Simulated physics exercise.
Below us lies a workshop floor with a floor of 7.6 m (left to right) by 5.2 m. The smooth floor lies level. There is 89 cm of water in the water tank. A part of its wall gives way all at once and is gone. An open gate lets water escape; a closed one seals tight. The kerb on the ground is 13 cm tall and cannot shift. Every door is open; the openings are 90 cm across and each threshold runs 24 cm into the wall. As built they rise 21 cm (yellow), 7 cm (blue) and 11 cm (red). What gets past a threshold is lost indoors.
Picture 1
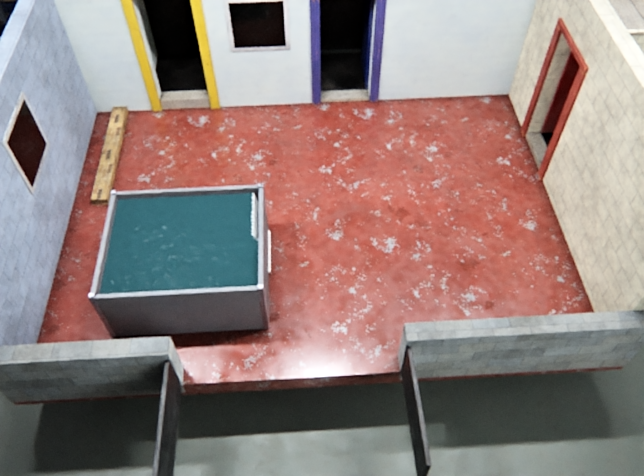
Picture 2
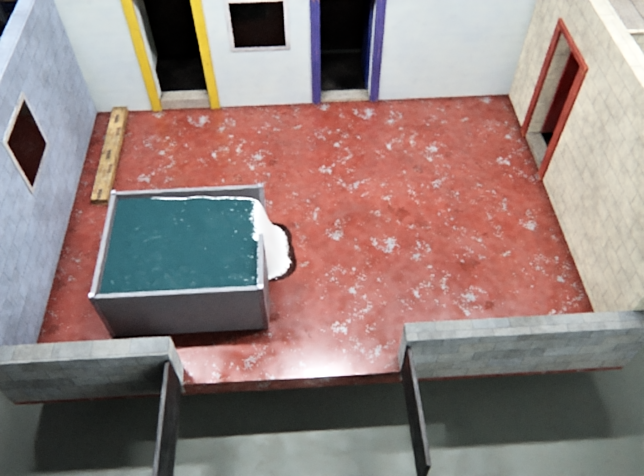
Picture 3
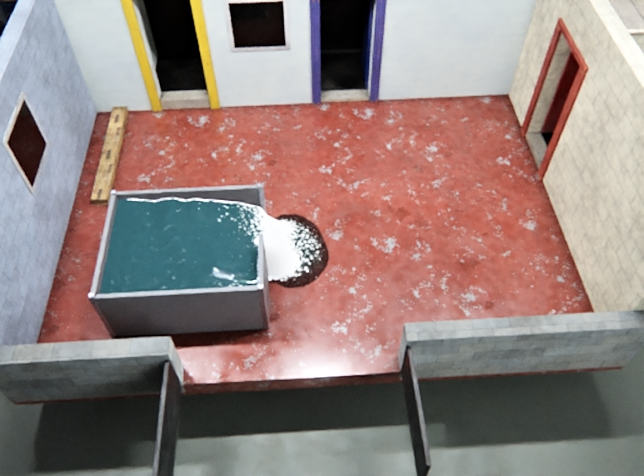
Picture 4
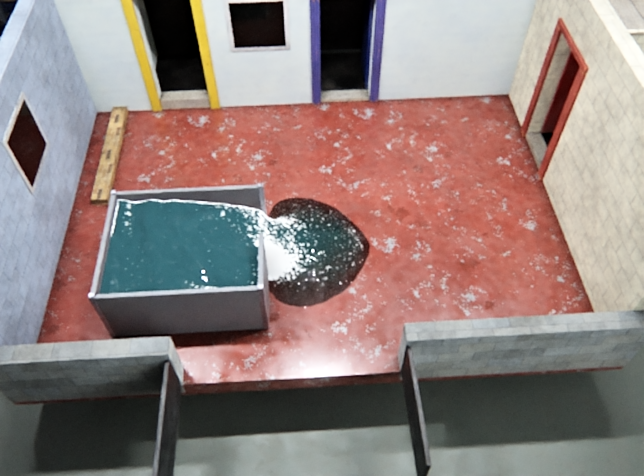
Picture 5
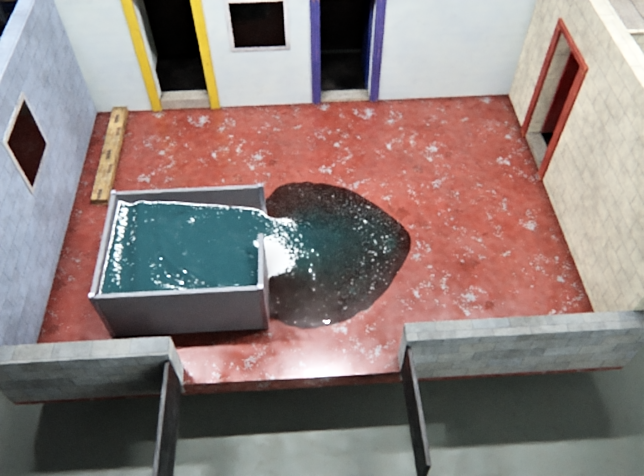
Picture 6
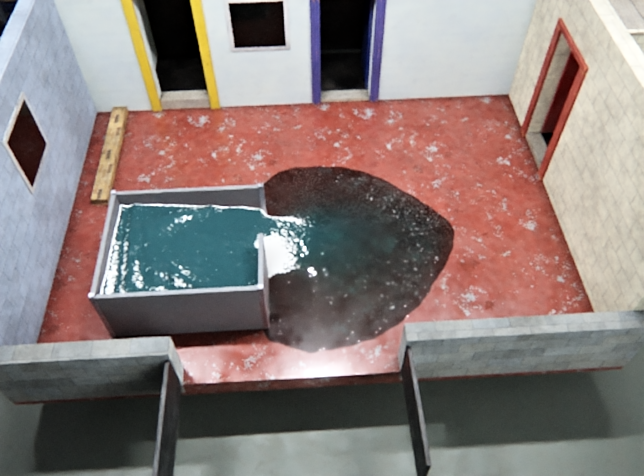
Water pours through a gap in the tank's right side and spreads across the red floor.
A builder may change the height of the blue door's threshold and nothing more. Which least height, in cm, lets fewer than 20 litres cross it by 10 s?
Close to 7 cm is just enough.
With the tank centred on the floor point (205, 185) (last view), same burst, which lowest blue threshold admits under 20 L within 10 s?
About 19 cm.
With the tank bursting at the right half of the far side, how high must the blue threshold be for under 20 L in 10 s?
About 18 cm.
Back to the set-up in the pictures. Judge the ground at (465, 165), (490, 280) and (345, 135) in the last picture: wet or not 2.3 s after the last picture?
In turn: Wet, wet, under water.
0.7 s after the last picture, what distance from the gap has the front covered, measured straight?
Some 4.8 m out.
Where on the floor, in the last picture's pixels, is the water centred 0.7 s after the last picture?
Near (265, 260).
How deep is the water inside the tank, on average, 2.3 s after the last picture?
Some 39 cm.
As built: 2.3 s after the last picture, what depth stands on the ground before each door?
In cm: Yellow 0, blue 6, red 18.
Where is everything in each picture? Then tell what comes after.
The first picture shows still water, 89 cm deep, in the water tank at (184, 241); the blue door at (346, 55) is dry.
In the second picture, the front is at (291, 267), 0.4 m from the gap at (263, 239); 0.3 m2 of floor is wet, 89 cm left at the back.
In the third picture, the gap is at (263, 240), the front 0.9 m out at (323, 255); the back of the water tank holds 89 cm.
In the fourth picture, water pours out at (263, 241) and has run 1.5 m, to (363, 250); about 8 cm deep outside, 87 cm at the back.
In the fifth picture, the gap is at (263, 241), the front 2.1 m out at (403, 248); the back of the water tank holds 78 cm.
In the sixth picture, water pours out at (263, 241) and has run 2.8 m, to (448, 236); about 4 cm deep outside, 74 cm at the back; the blue door at (346, 55), 3.7 m from the gap, is still 1.8 m from the nearest water.
Then, 0.7 s after the last picture water covers 45 % of the floor, deepest (40 cm) near (278, 251); it has not reached the blue door.
Then, 2.3 s after the last picture water covers 55 % of the floor, deepest (31 cm) near (534, 334); 6 cm at the blue door, 4 litres in over its 7 cm threshold.
Then, 9.3 s after the last picture water covers 90 % of the floor, deepest (12 cm) near (165, 128); 7 cm at the blue door, 18 litres in over its 7 cm threshold.
At the blue door as built, the water peaked near 11 cm, 5.7 s after the last picture.
With a threshold of 6 cm, 28 litres would have come in within the 10 s; with 8 cm, 11 litres. So under 20 litres takes about 7 cm.
